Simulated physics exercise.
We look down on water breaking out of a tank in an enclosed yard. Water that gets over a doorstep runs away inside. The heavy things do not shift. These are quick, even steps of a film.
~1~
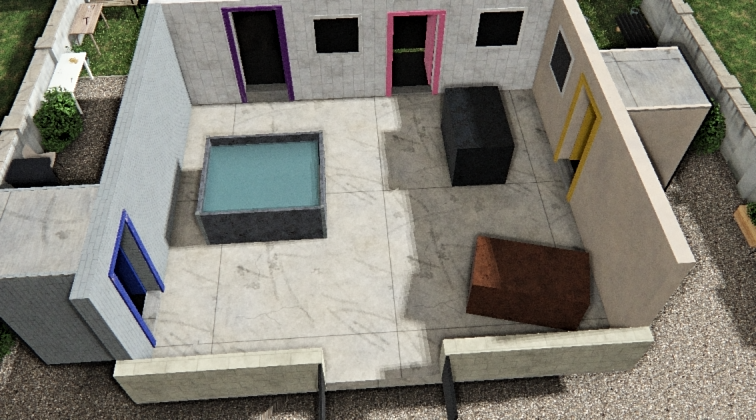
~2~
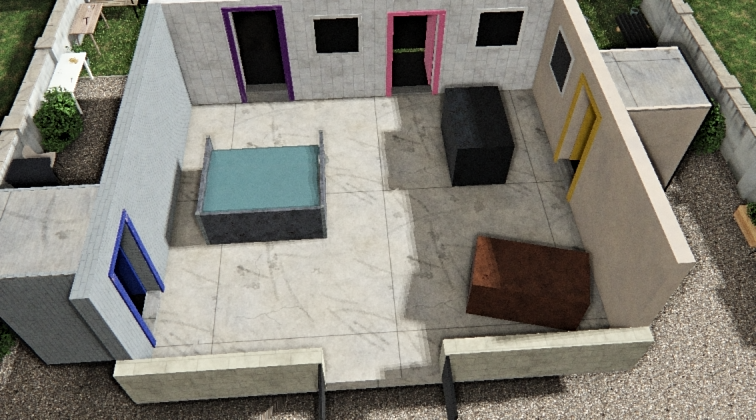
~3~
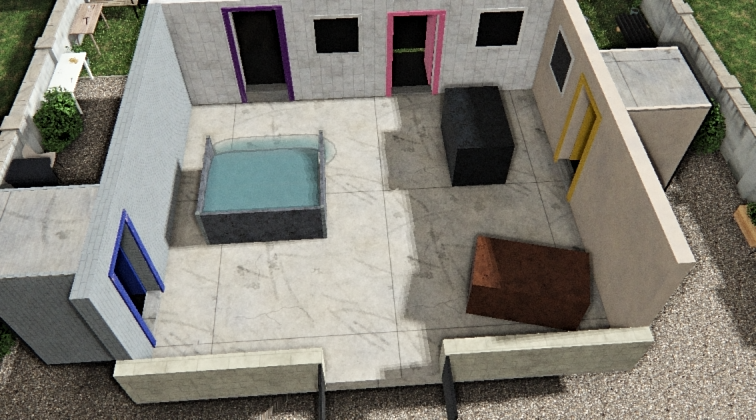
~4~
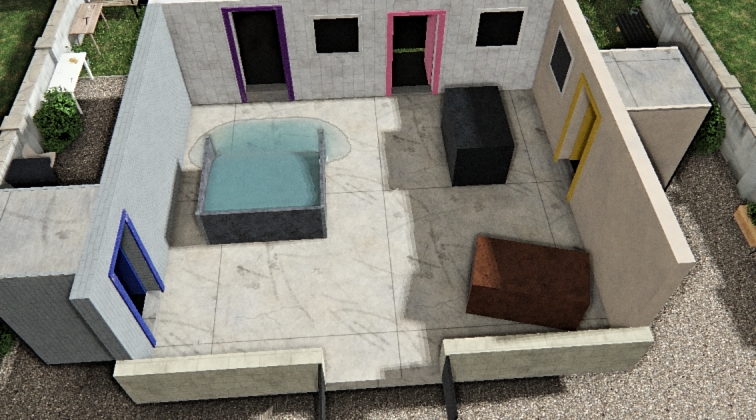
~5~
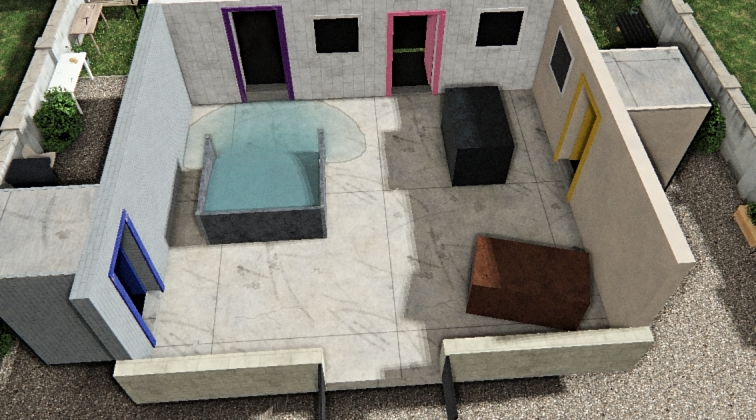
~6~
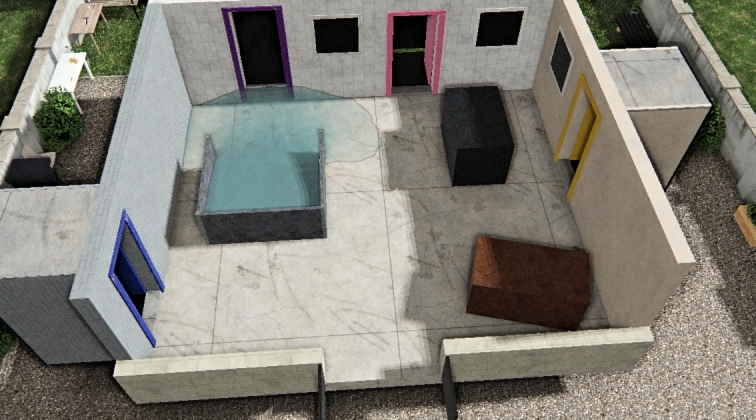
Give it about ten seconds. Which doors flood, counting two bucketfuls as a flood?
The pink door lets in a lot; the purple door lets in a lot; the yellow door admits no more than that; the blue door admits no more than that.
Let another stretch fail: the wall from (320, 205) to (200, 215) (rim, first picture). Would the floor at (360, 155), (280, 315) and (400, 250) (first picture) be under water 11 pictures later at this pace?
As listed: Free of water, covered, free of water.
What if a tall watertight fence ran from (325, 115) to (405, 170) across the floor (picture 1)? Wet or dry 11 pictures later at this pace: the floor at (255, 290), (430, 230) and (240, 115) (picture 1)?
In that order: No water, not flooded, awash.
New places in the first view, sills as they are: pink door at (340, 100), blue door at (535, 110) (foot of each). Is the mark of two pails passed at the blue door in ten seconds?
Then: Blue goes over.
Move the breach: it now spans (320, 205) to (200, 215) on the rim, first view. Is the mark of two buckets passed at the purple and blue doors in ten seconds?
In short: Purple holds, blue lets more in.
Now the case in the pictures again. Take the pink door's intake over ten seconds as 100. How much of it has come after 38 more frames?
Some 55 per cent.
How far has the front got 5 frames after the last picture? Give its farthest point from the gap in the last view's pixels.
I would point to (425, 97).
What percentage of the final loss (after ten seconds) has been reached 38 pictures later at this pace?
I make it 60 per cent.
A moment on, water covers 20 % of the floor; the pink door wet at the sill, nothing in, the purple door far over two buckets in, the yellow door not reached, the blue door not reached.
Next, water covers 25 % of the floor; the pink door under two buckets in, the purple door far over two buckets in, the yellow door not reached, the blue door not reached.
Then, water covers 50 % of the floor; the pink door over two buckets in, the purple door far over two buckets in, the yellow door wet at the sill, nothing in, the blue door wet at the sill, nothing in.
Later, water covers 85 % of the floor; the pink door over two buckets in, the purple door far over two buckets in, the yellow door wet at the sill, nothing in, the blue door wet at the sill, nothing in.
In the end, water covers 95 % of the floor; the pink door over two buckets in, the purple door far over two buckets in, the yellow door wet at the sill, nothing in, the blue door wet at the sill, nothing in.
